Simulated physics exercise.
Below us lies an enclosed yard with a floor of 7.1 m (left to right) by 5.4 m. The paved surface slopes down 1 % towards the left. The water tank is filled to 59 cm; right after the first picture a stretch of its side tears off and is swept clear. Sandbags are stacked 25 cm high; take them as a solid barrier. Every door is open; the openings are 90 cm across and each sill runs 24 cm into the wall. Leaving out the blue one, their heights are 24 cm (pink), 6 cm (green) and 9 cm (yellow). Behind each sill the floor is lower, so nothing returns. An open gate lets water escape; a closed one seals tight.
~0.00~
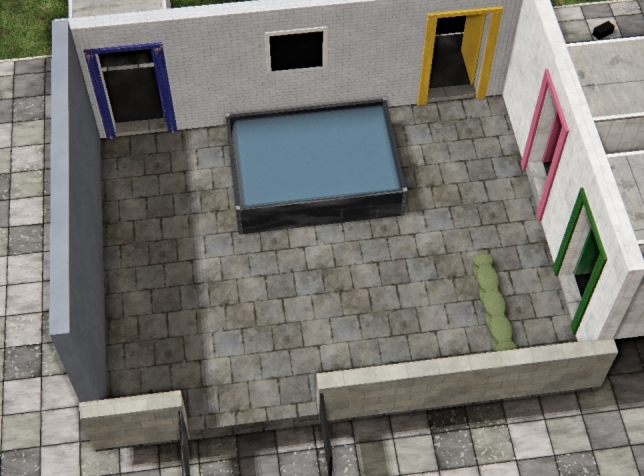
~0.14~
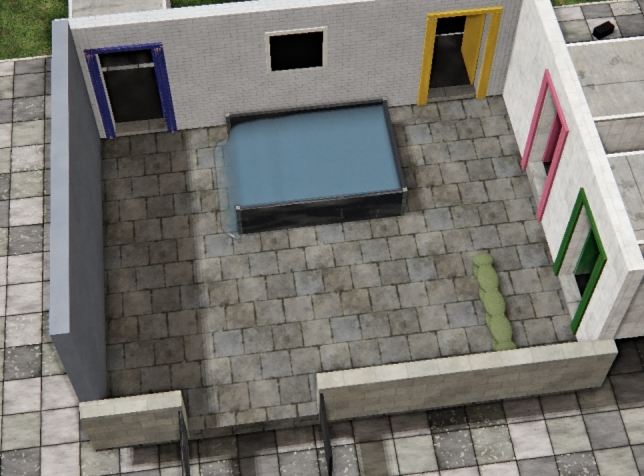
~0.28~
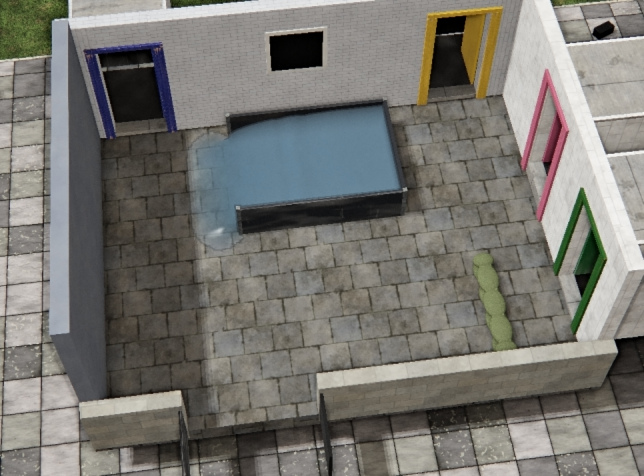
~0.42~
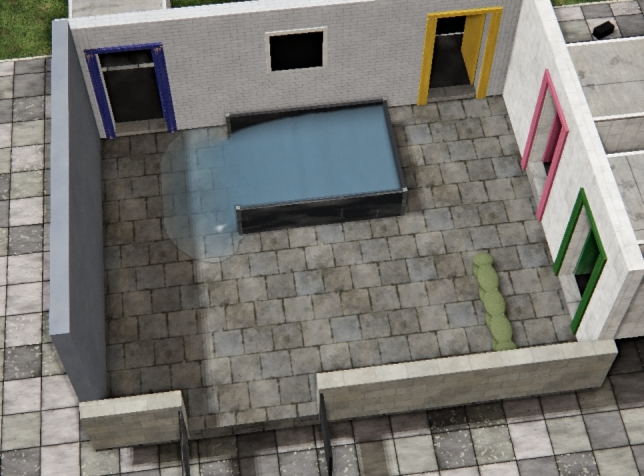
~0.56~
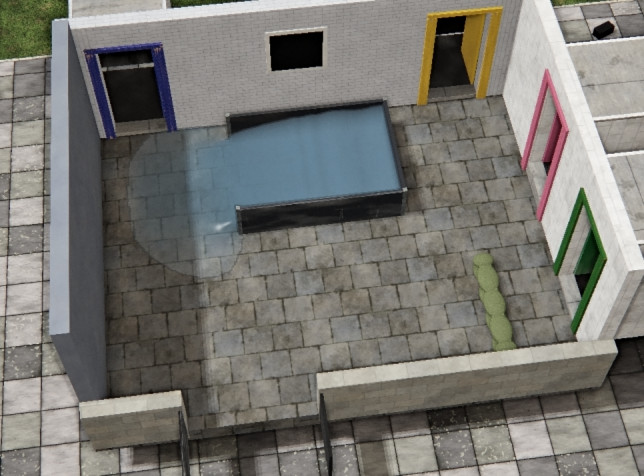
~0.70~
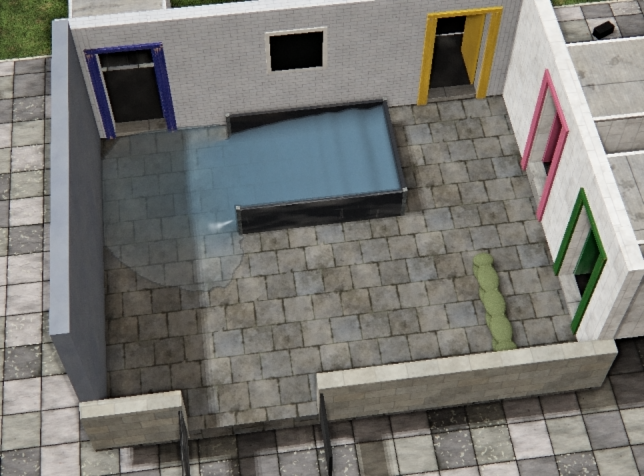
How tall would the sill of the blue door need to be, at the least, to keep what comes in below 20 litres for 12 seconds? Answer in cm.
Close to 32 cm is just enough.
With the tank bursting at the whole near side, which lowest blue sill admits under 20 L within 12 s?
About 8.5 cm.
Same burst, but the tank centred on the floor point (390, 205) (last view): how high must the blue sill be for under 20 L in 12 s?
Then roughly 26 cm.
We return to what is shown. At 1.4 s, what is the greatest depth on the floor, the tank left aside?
About 45 cm.
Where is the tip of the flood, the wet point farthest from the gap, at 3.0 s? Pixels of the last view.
At about (109, 425).
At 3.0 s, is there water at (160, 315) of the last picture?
It is flooded.
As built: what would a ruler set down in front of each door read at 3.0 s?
Depths in cm: Pink 0, blue 29, green 0, yellow 0.
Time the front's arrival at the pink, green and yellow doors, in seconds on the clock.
Arrival: Pink 7.5 s, green 7.5 s, yellow 5.5 s.
After 1.4 s water covers 20 % of the floor, deepest (45 cm) near (102, 146); 14 cm at the blue door, 1 litre in over its 8 cm sill.
After 3.0 s water covers 30 % of the floor, deepest (36 cm) near (102, 146); 29 cm at the blue door, 201 litres in over its 8 cm sill.
After 12.0 s water covers 95 % of the floor, deepest (8 cm) near (109, 425); 6 cm at the blue door, 420 litres in over its 8 cm sill.
At the blue door as built, the water arrived by 0.7 s and peaked near 34 cm at 2.4 s.
Run again over the same 12 s with other heights there, 63 litres in over 25.5 cm, 2 litres over 40 cm. The limit of 20 litres is kept from about 32 cm up.
